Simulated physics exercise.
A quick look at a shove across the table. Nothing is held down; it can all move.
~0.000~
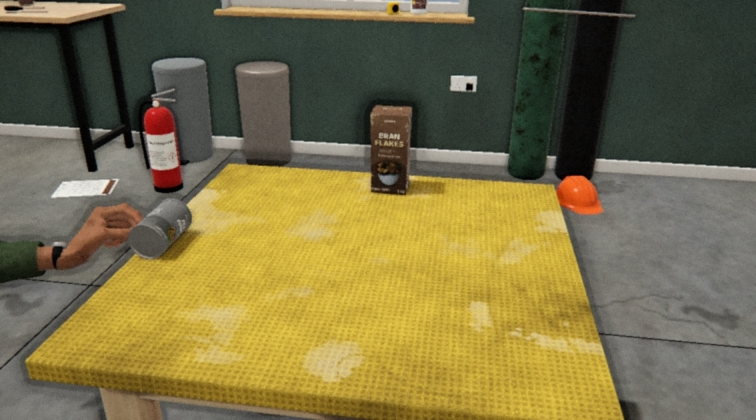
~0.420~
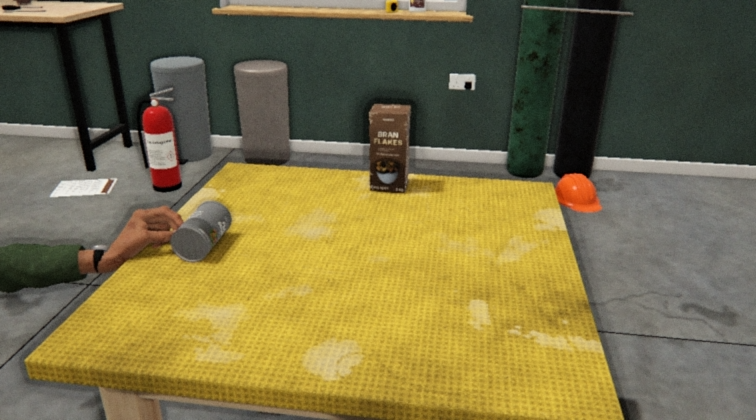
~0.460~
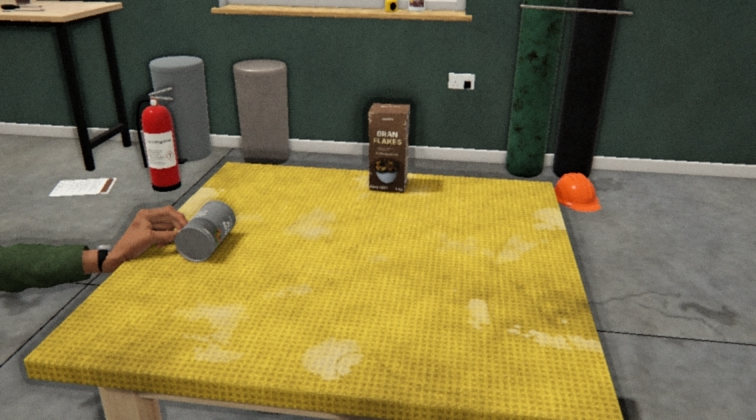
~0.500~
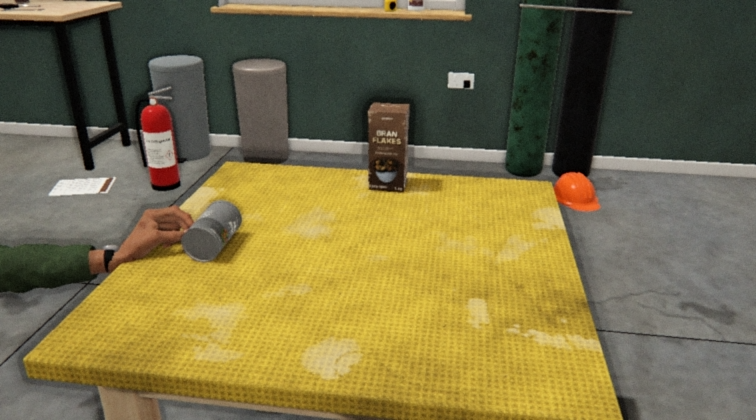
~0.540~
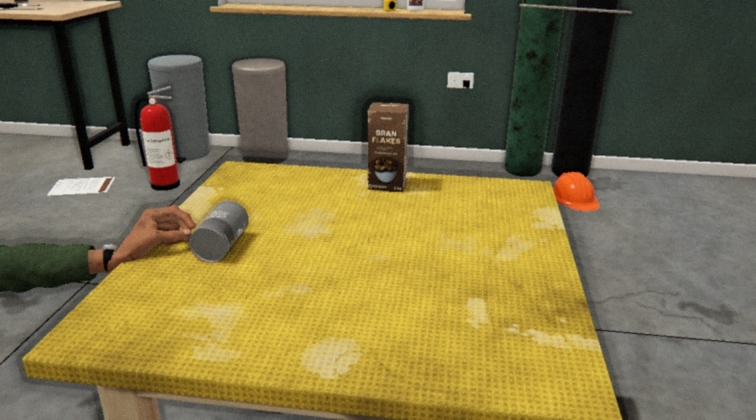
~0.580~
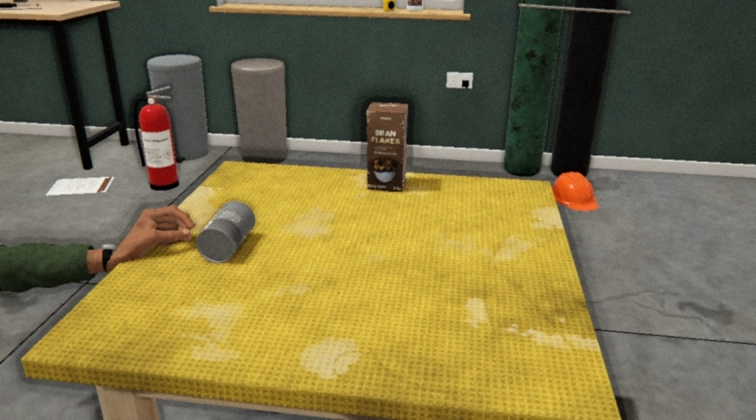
On a yellow-topped table in a workshop, a hand at the left pushes a grey tin lying on its side a short way right, then the tin rolls slightly farther from the fingers while a bran flakes box stands behind.
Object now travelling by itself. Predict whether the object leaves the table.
It never leaves the table.
After 0.88 s, grey tin rolled well along near (278, 235).
After 1.48 s, grey tin rolled well along near (344, 240).
After 4.88 s, grey tin rolled well along near (358, 242).
At rest (7.5 s), moved from the start, grey tin. Seen from the same camera at the end, grey tin near (358, 242).
